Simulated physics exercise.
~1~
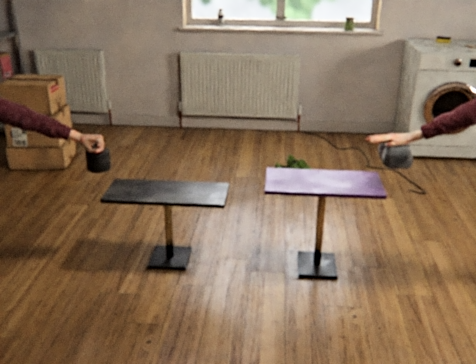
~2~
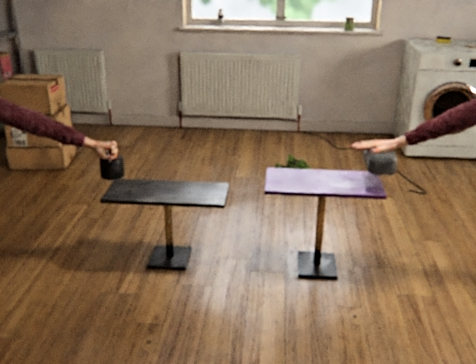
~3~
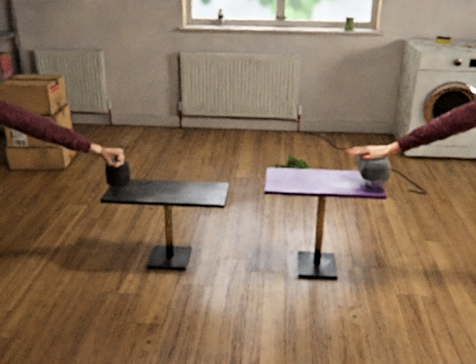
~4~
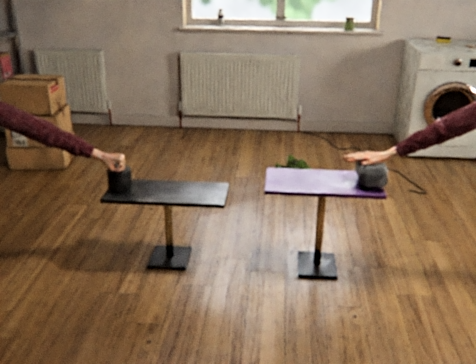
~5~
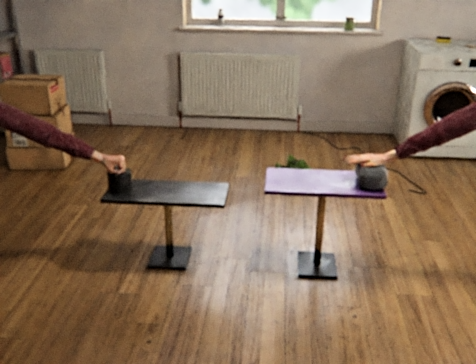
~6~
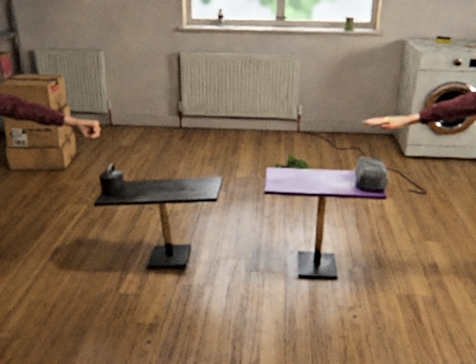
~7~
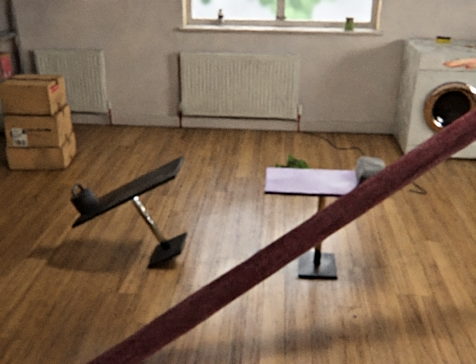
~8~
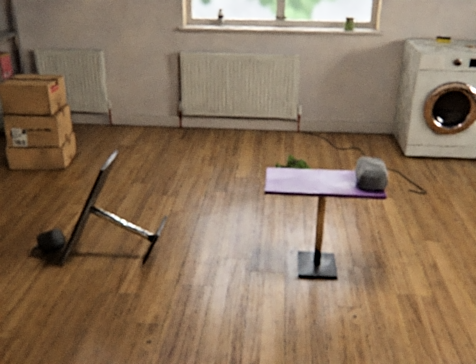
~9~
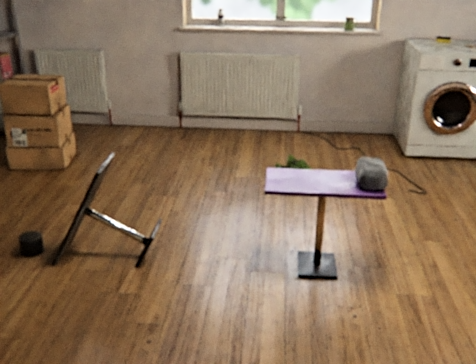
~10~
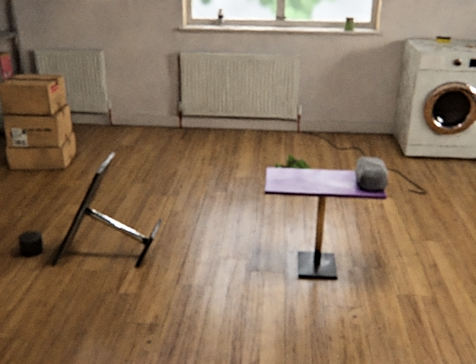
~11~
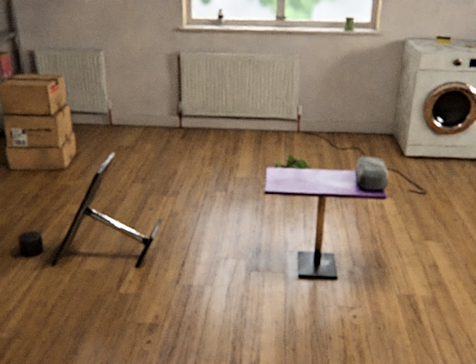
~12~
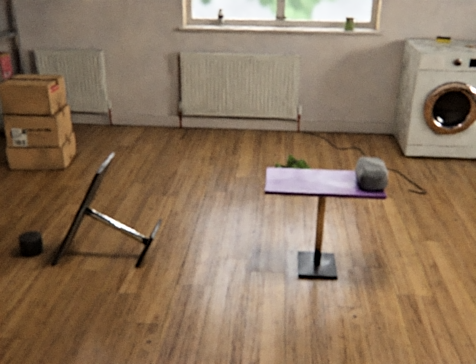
In a room with a wooden floor, two hands set a dark object on the left edge of a black table and a grey cushion on the right edge of a purple one, then let go; the black table toppled left, while the purple stayed upright.
